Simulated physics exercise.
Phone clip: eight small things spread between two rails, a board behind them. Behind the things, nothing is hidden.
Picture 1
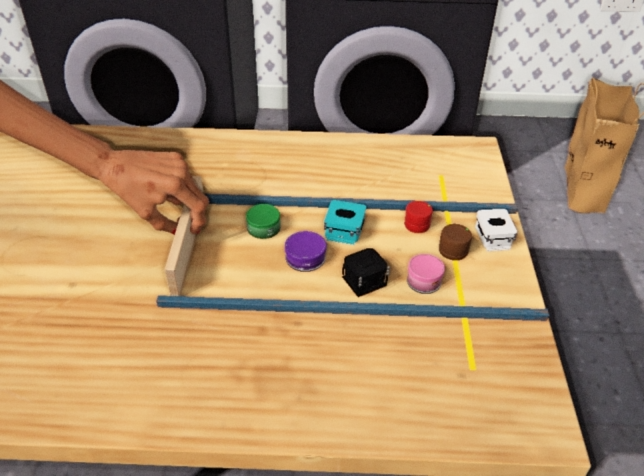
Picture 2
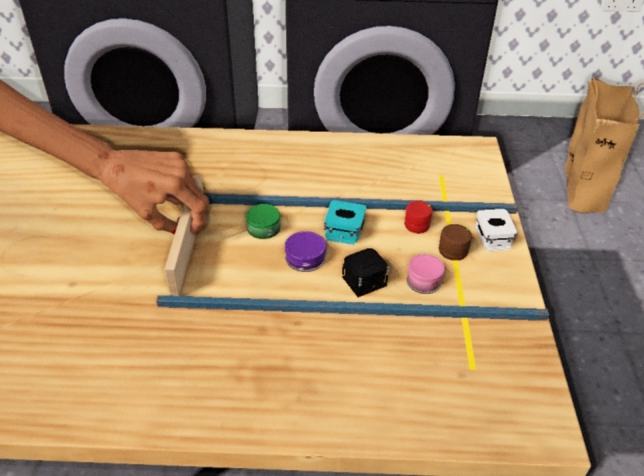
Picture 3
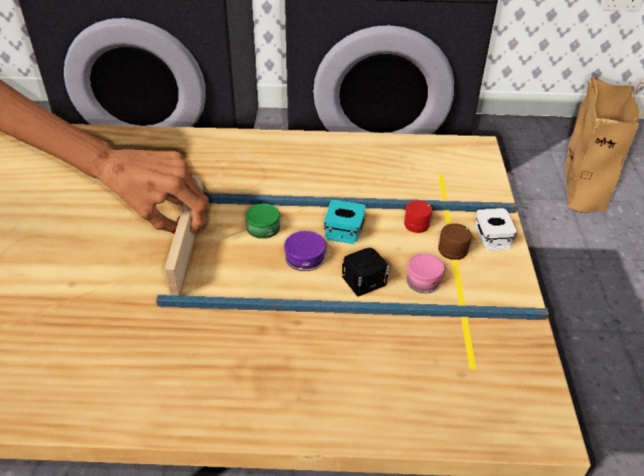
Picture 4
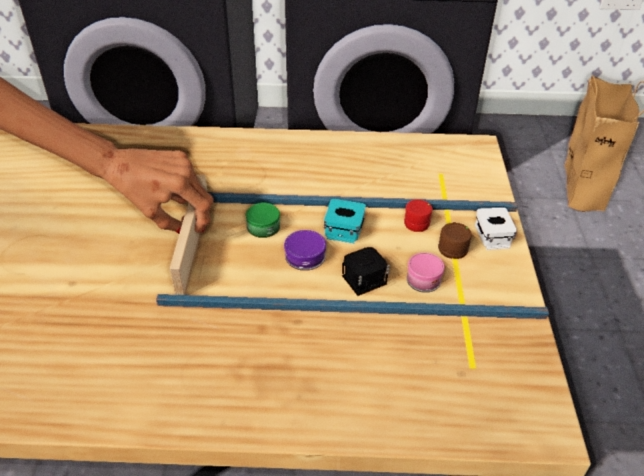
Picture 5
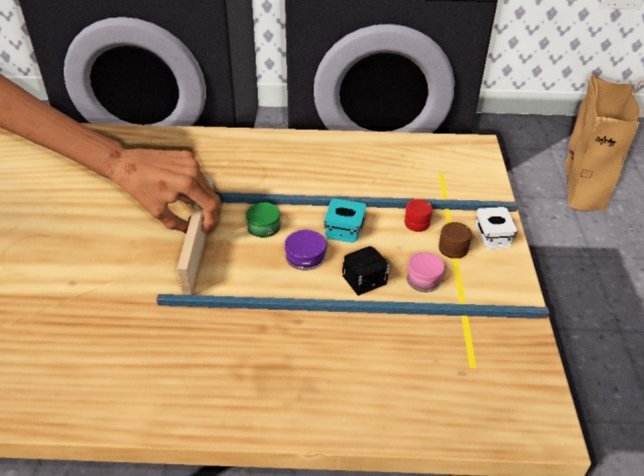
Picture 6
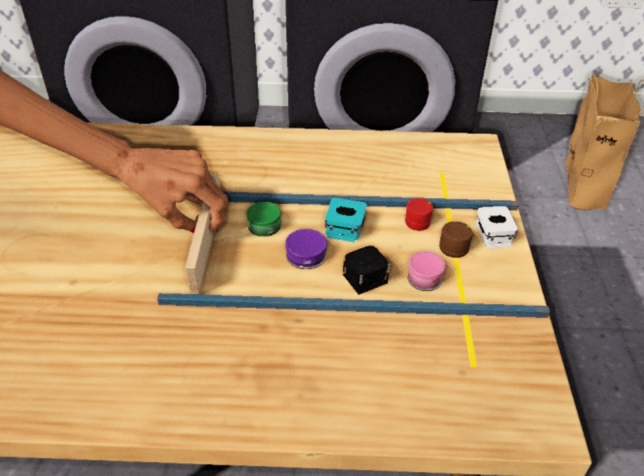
A hand reaches in from the left over a wooden table, seen from above at an angle, with two dark round-doored machines against the patterned wall behind. Between two blue rails sit green, purple, turquoise, black, red, pink, brown and white objects, with a yellow line crossing near the right. The hand holds an upright board, then slides it slightly rightward, while the objects stay put.
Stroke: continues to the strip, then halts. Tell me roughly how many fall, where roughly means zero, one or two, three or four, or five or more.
Roughly, one or two fall.
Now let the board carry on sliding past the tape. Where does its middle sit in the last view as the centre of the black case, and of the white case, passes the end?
The middle is at (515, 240) when it's the black case, and at (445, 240) when it's the white case.
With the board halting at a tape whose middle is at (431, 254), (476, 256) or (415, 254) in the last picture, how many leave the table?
First 0, then 2, then 0.
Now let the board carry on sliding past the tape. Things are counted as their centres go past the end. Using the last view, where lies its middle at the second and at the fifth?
For the first, roughly (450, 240); for the next, roughly (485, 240).
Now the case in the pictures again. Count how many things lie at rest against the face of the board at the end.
Tally at the end: 3.
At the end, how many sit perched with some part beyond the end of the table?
The number is 0.
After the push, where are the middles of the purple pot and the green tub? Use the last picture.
Final positions - purple pot around (477, 254), green tub around (469, 225).
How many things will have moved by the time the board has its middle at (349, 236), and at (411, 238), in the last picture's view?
Note: First position 5; second position 8.
Soon after, none off yet; white case at rest near (495, 227); brown lid at rest near (456, 240); pink tin at rest near (426, 271).
Then, none off yet; white case at rest near (495, 227); brown lid at rest near (456, 240); pink tin at rest near (428, 271).
At rest, the number that fall off is one or two; fallen, red lid and white case.
